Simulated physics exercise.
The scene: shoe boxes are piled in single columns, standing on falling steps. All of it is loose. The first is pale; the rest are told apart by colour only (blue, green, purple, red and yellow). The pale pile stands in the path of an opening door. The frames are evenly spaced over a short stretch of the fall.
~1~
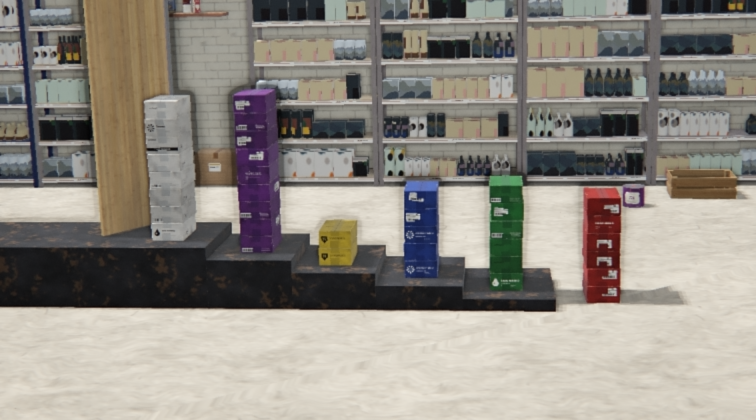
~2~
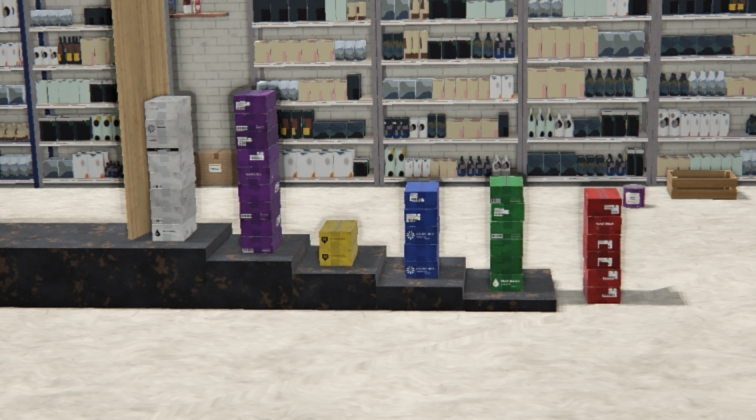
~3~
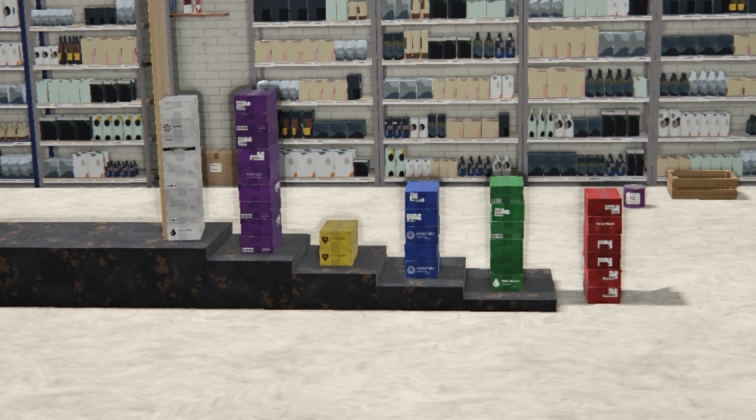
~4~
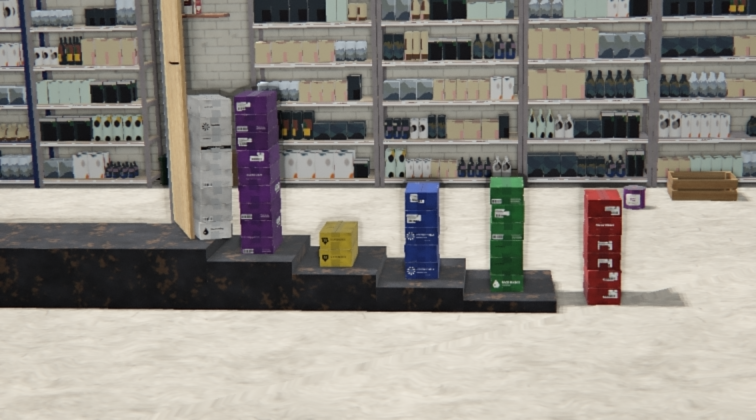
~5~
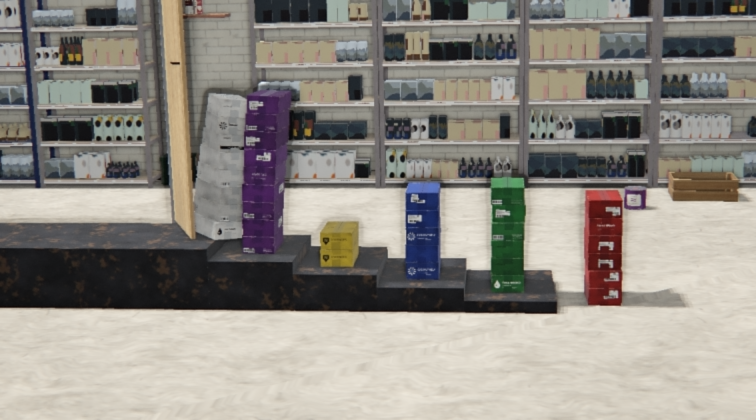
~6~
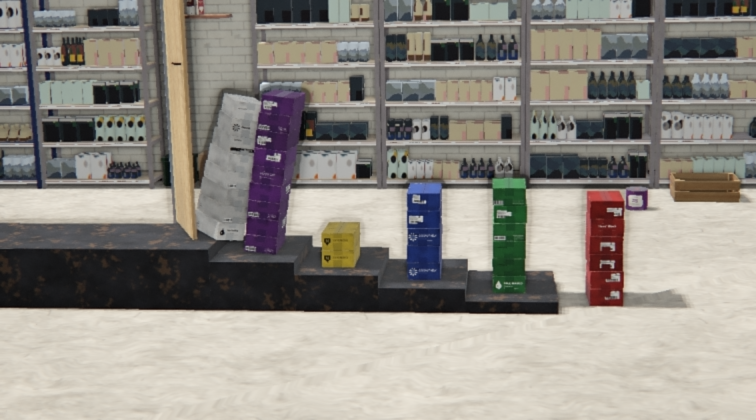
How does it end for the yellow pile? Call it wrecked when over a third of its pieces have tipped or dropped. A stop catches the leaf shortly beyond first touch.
That pile mostly stays up.
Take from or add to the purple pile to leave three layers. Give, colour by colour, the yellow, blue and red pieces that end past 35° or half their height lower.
Pile by pile, yellow 0, blue 0, red 0.
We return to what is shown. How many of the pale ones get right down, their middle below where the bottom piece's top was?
It comes to 7.
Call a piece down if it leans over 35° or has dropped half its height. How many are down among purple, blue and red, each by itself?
Purple 9, blue 3, red 0.
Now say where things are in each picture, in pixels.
In the first frame (each place is the centre of the face we see best), door edge swinging in; top yellow box (335, 240); top blue box (420, 200); the others all in place.
Door edge swinging in; top yellow box (335, 240), in the second frame.
Door edge past square; top yellow box (335, 240), in the third frame.
Door edge past square; top yellow box (335, 241), in the fourth frame.
Door edge past square, top of the pale pile leaning a little; top yellow box (336, 241); top purple box (263, 105) moved half its height; 7 have shifted, in the fifth frame.
Door edge past square, top of the pale pile leaning a little; top yellow box (338, 242); top purple box (277, 105) tilted a little; steepest lean, the box at (274, 123); 9 have shifted, in the sixth frame.
Just after the last frame, 5 of the pale pile down; none of the 2 yellow boxes down (9 of 28 in all colours); top yellow box unmoved; top purple box tilted well over, some two heights lower.
A moment on, 6 of the pale pile down; none of the 2 yellow boxes down (12 of 28 in all colours); top yellow box moved a little; top purple box on its side.
When it is over, 6 of the pale pile down; none of the 2 yellow boxes down (17 of 28 in all colours); top yellow box moved a little; top purple box tilted steeply, some eight heights lower. In pixels of the last frame, middles, top yellow box near (345, 236), top purple box near (498, 243).
